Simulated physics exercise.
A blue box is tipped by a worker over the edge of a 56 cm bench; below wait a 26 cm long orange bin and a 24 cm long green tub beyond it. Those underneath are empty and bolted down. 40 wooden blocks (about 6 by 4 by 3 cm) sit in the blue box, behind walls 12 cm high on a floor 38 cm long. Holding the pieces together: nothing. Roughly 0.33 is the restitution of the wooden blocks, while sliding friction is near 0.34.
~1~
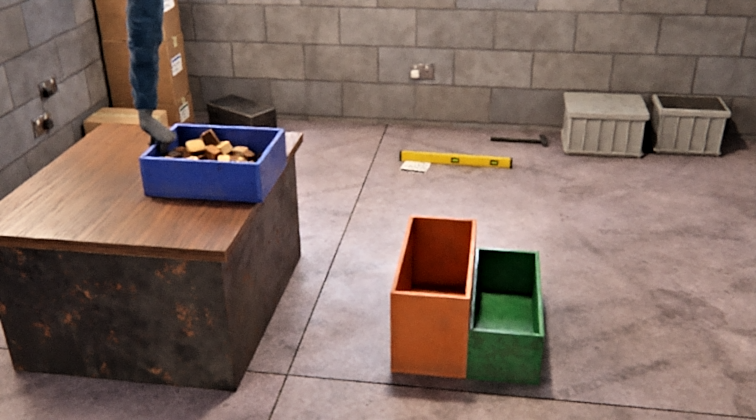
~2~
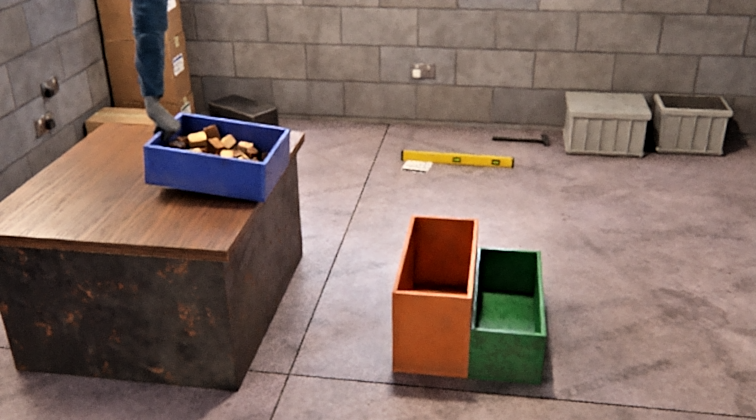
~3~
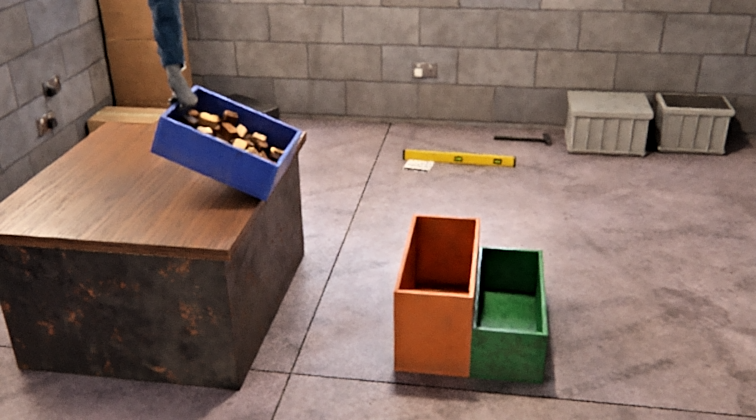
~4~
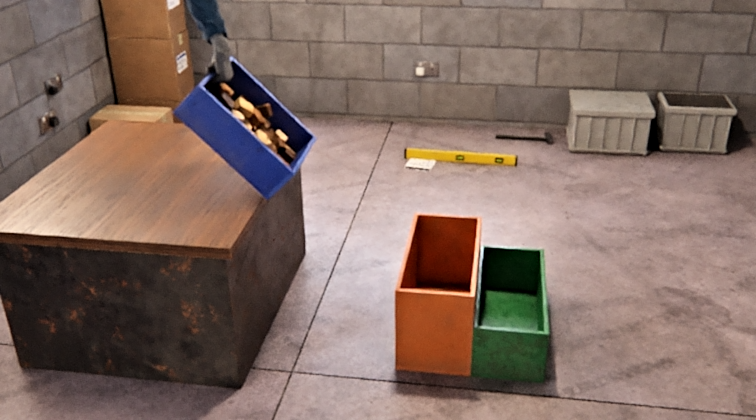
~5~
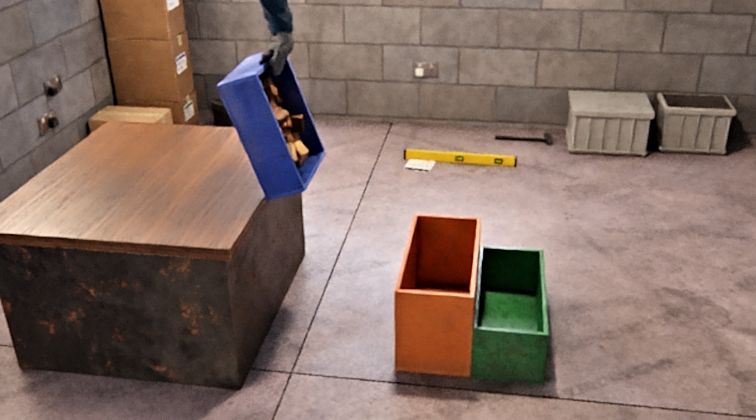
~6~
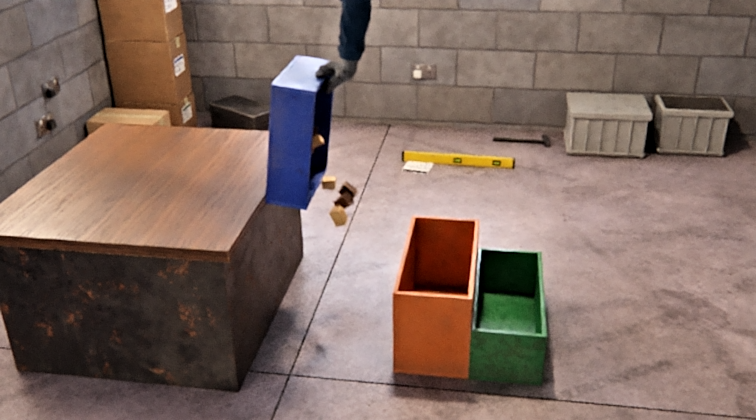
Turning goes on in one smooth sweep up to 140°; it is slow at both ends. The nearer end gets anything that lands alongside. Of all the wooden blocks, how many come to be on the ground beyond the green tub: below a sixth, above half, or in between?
On the ground beyond the green tub: Fewer than a sixth of them.
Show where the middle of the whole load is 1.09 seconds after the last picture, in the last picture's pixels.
Around (379, 316).
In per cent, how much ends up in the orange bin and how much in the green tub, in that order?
About 0 and 0 per cent.
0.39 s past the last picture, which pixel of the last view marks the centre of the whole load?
Near pixel (359, 223).
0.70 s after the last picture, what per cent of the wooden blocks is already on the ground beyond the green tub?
0 % by then.
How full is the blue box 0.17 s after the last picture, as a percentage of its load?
Around 80 per cent of the load.
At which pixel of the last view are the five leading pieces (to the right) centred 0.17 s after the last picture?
Somewhere near pixel (374, 271).
Then, 0.17 s after the last picture, tilt 114°; 33 still in the blue box, 3 on the ground short of the orange bin and 4 in the air.
Then, 0.39 s after the last picture, tilt 131°; 6 still in the blue box, 7 on the ground short of the orange bin and 27 in the air.
Then, 0.70 s after the last picture, tilt 140°; 1 in the orange bin, 36 on the ground short of the orange bin and 3 in the air.
Outcome (1.09 s after the last picture), 1 in the orange bin and 39 on the ground short of the orange bin. Asked share, 0 of 40, 0 per cent.
